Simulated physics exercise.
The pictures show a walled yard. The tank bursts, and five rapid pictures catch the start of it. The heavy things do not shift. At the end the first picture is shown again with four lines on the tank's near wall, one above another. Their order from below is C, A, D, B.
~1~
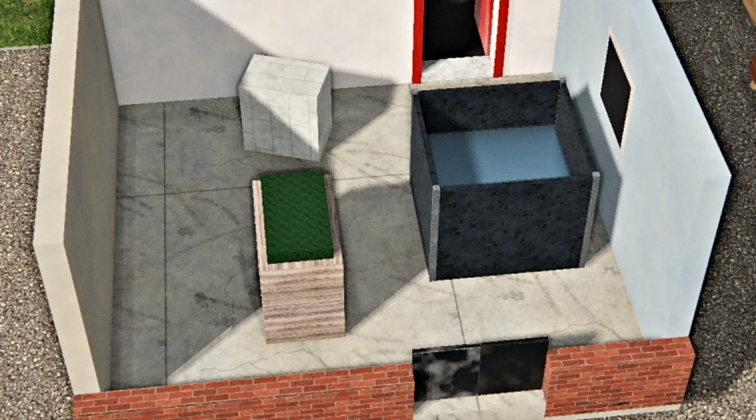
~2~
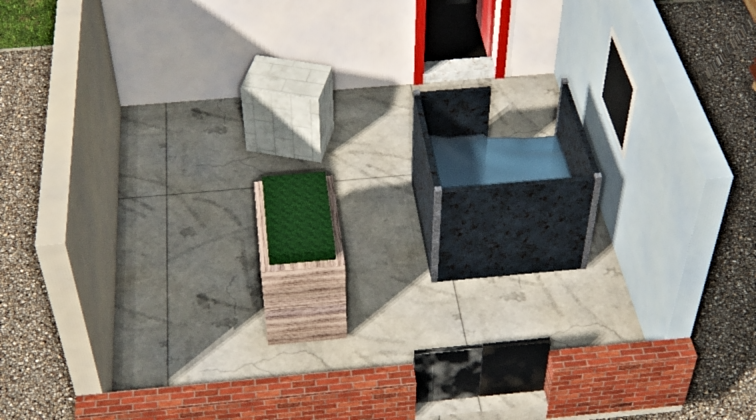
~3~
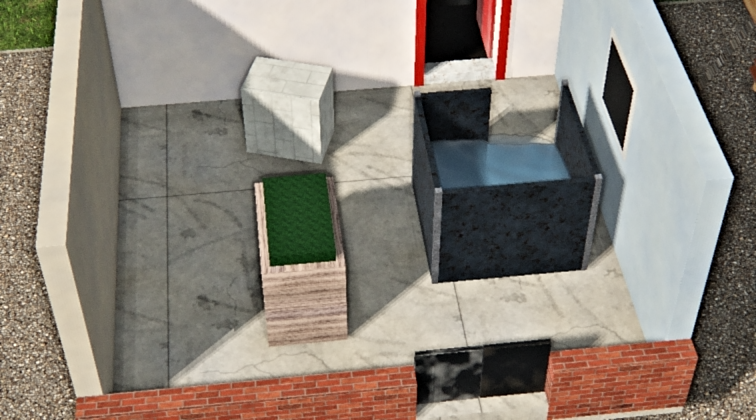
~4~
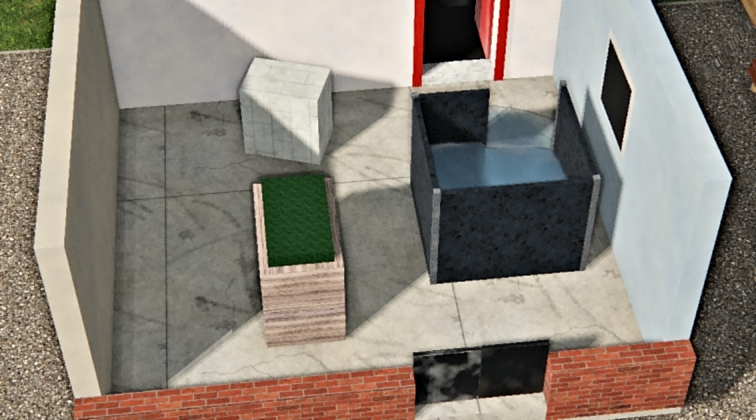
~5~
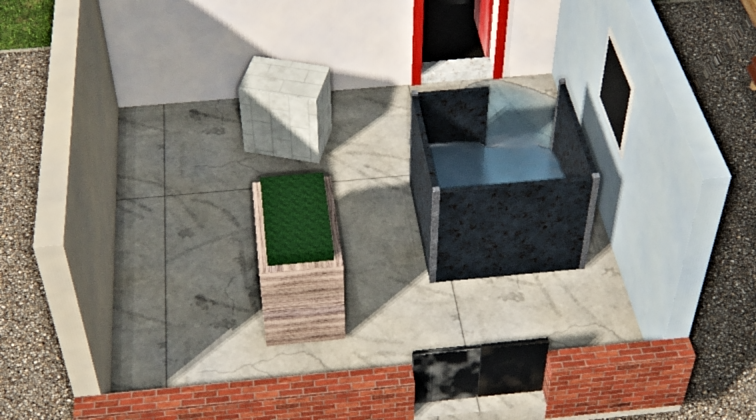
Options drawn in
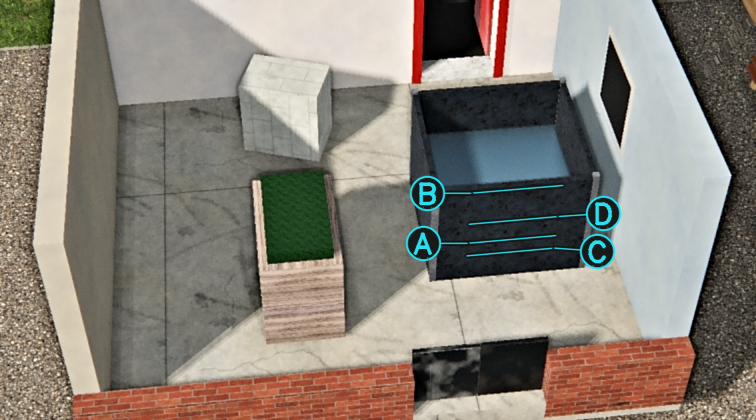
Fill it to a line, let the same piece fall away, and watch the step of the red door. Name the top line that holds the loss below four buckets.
Mark C just does it.
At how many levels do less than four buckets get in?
One of the four.
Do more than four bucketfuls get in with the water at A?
Yes, it does.
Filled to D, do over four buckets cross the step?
Yes, it does.
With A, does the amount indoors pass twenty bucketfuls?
No, less.
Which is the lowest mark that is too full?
Mark A.
In cyan, A at (511, 239); B at (517, 189); C at (510, 252); D at (513, 220); from the bottom up C, A, D, B.
With A, about 11 bucketfuls get in.
With B, dozens of bucketfuls pour in.
With C, a bucket or two gets in.
With D, dozens of bucketfuls pour in.
